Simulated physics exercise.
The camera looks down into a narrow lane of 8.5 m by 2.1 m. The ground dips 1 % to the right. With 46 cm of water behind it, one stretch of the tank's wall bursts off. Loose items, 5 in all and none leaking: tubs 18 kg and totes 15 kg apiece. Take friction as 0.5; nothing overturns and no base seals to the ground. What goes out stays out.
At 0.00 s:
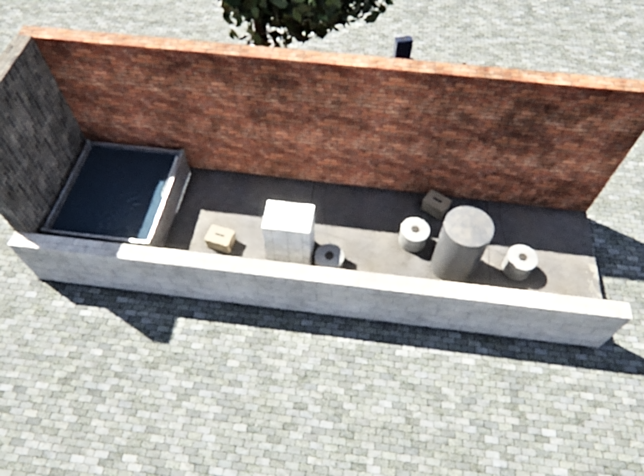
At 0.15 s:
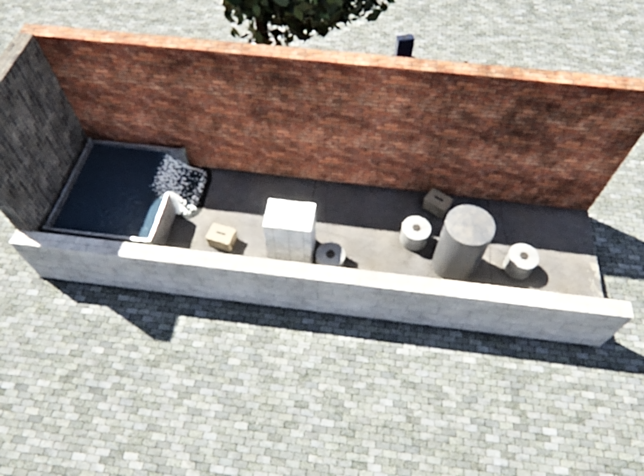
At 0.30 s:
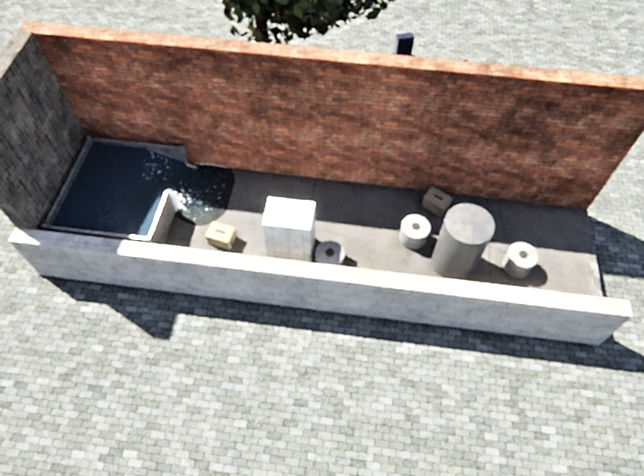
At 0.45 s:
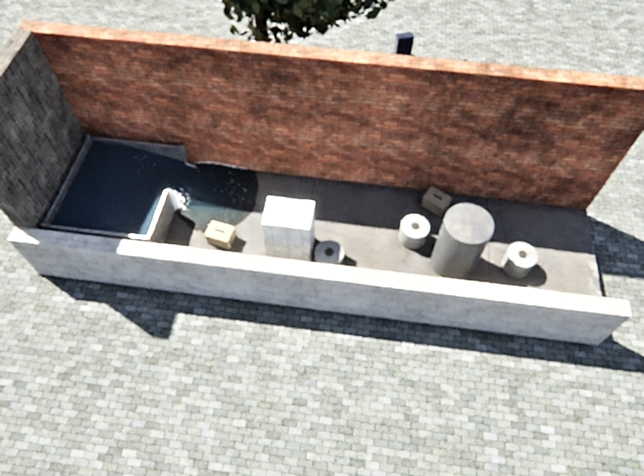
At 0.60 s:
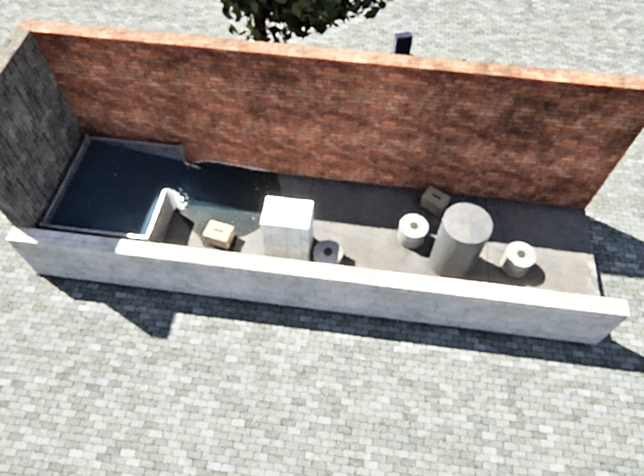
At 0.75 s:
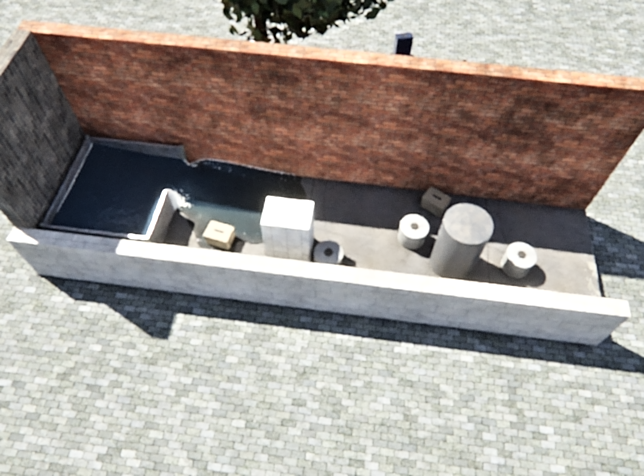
In a narrow walled lane, water bursts from a tank and spreads right around unmoving objects.
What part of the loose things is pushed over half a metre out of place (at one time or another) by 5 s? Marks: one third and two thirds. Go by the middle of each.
That comes to from one to two thirds.
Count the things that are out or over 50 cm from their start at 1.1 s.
I count 0.
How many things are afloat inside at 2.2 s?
0 of them.
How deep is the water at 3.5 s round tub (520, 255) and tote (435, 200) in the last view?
About 5 and 6 cm.
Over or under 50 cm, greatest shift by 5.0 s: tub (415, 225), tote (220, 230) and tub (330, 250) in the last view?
In that order: Past it, short of it, less.
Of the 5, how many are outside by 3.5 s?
0 of them.
After 1.1 s 0 of 5 are over 50 cm from their spots; 0 afloat.
After 2.2 s 0 of 5 are over 50 cm from their spots; 0 afloat.
After 3.5 s 2 of 5 are over 50 cm from their spots; 0 afloat.
After 5.0 s 2 of 5 are over 50 cm from their spots, and 2 have been at some point; 0 afloat.
